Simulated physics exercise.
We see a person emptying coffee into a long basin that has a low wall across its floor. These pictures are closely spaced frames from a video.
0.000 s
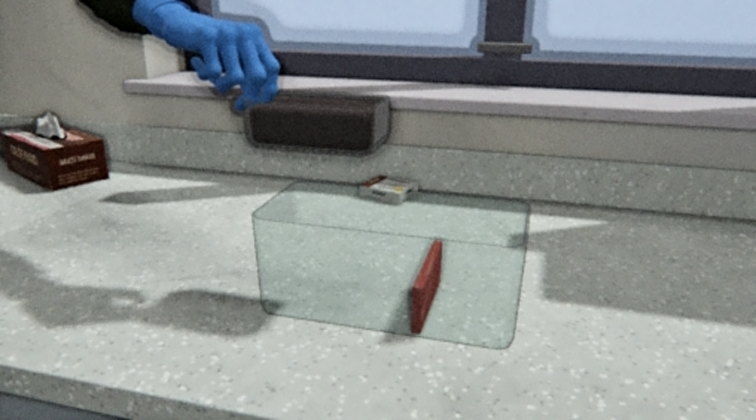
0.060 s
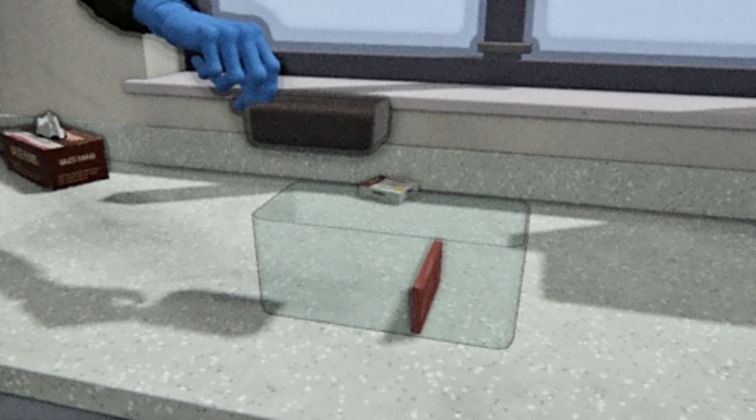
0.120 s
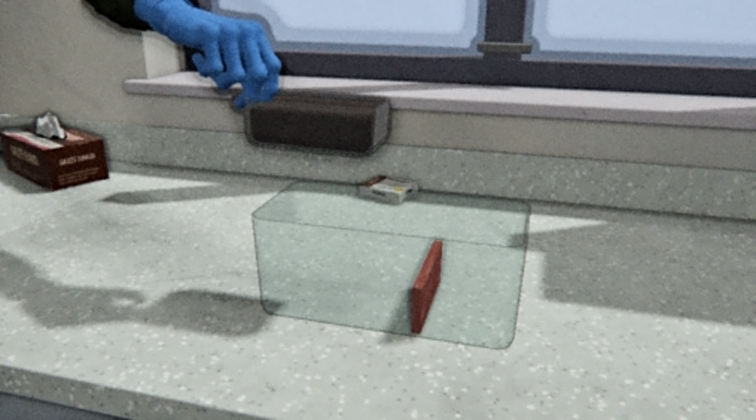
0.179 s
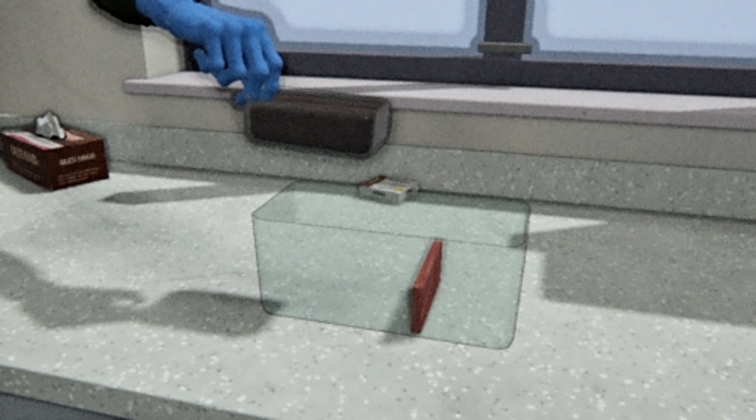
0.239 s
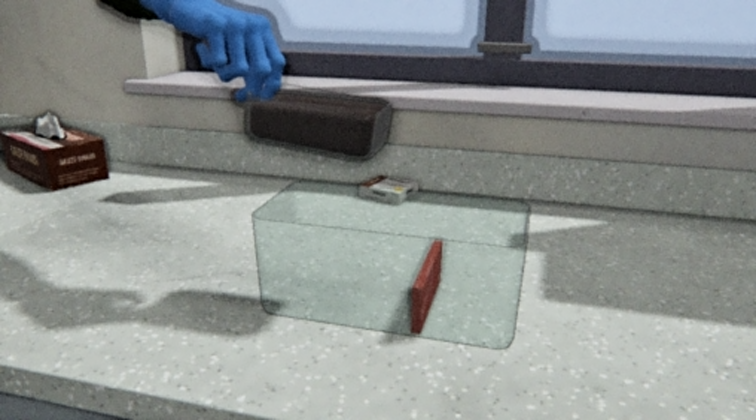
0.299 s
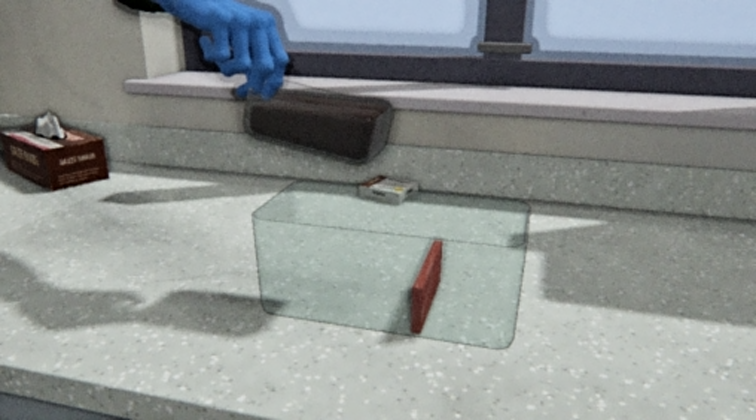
On a speckled counter by a window, a blue-gloved hand held a dark container above and behind a clear basin with a low red wall inside, then slowly tilted it slightly down toward the right.
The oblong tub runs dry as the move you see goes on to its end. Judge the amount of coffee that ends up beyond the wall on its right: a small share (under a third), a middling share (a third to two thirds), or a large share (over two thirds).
A middling share.
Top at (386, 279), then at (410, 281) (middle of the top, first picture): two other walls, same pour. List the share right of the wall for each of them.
It works out to around 75 per cent for the first and around 70 per cent for the second.
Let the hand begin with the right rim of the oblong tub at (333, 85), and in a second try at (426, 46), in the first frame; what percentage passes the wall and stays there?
It works out to around 0 % and then around 80 %.
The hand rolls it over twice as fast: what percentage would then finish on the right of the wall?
About 35 %.
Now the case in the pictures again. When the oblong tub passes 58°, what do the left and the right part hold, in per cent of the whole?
Left side around 10 per cent; right side around 30 per cent.
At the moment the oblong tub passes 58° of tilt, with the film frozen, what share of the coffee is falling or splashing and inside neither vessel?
Estimate: Some 30 per cent.
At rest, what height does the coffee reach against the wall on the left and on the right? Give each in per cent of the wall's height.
Close to 10 for the left and 30 for the right.
A moment on, the oblong tub is tipped part way and 28 per cent is still to pour, 12 is left of the wall and 29 right of it.
Next, the oblong tub is tipped on its side and 6 per cent is still to pour, 38 is left of the wall and 53 right of it.
Then the oblong tub is tipped right over and 0 per cent is still to pour, 46 is left of the wall and 54 right of it.
Later the oblong tub is tipped right over and 0 per cent is still to pour, 46 is left of the wall and 54 right of it.
Finally, 46 per cent lies left of the wall, 54 right of it and 0 outside.
